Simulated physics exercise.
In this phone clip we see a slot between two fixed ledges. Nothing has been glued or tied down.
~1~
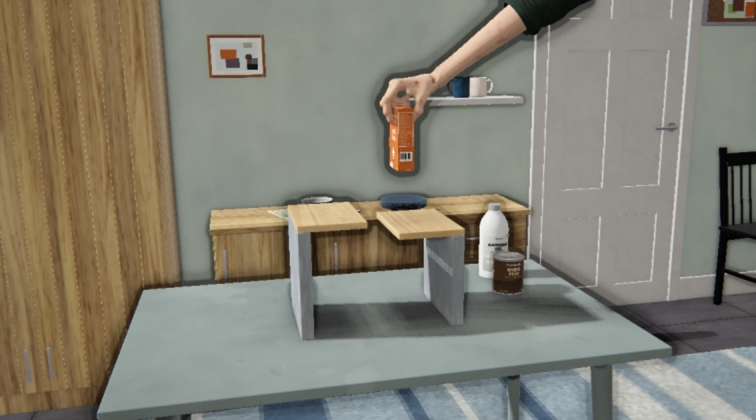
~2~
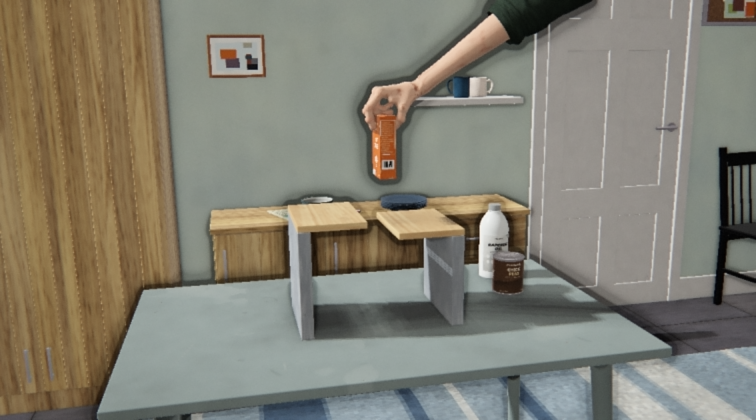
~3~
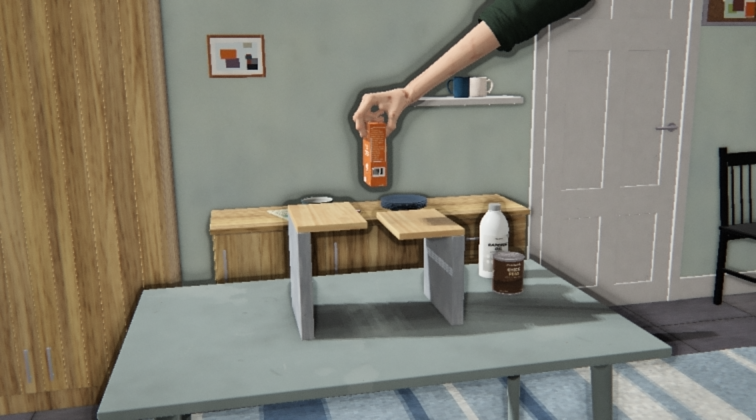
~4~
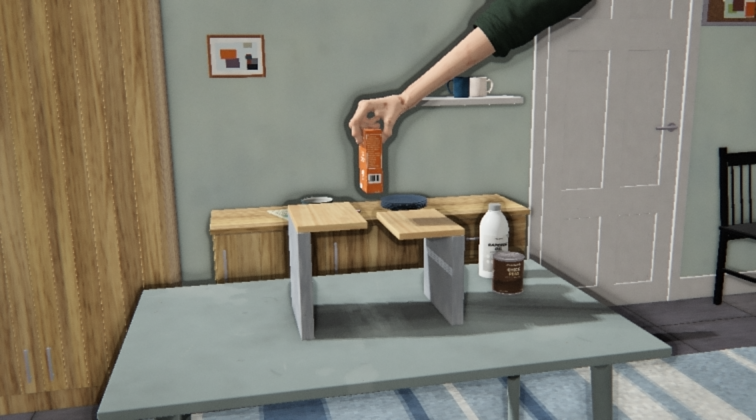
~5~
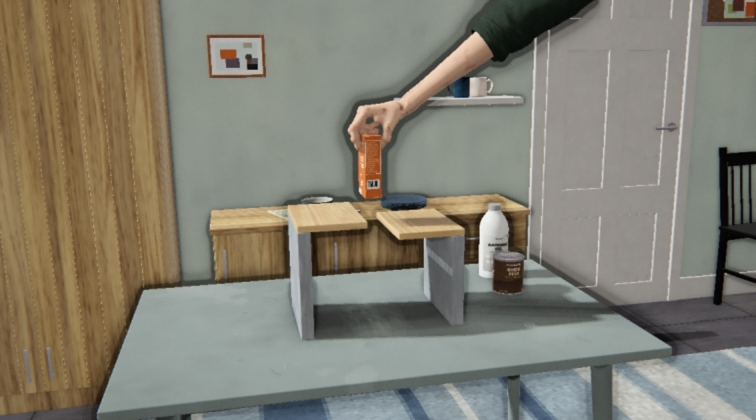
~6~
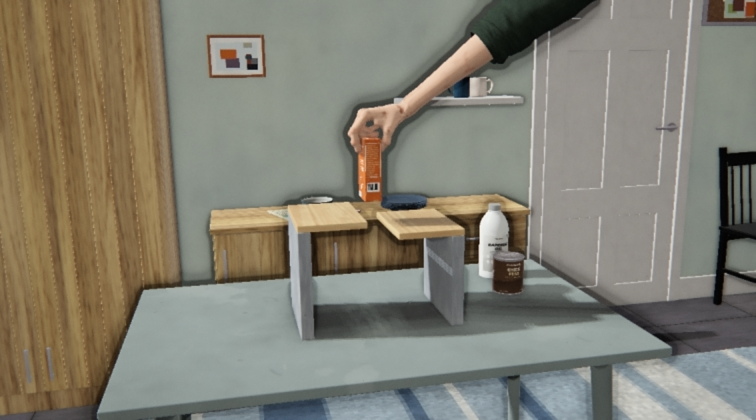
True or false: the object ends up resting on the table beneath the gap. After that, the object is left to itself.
True.
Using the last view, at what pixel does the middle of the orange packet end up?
At about (372, 287).
Then, 0.30 s later than the last frame, orange packet moved well along near (371, 247).
Then, 0.40 s later than the last frame, orange packet moved well along near (371, 278).
When it is over, moved from the start, orange packet; the other 2 as before. End places, in pixels of the last picture, orange packet near (372, 287). The packet reaches the table.
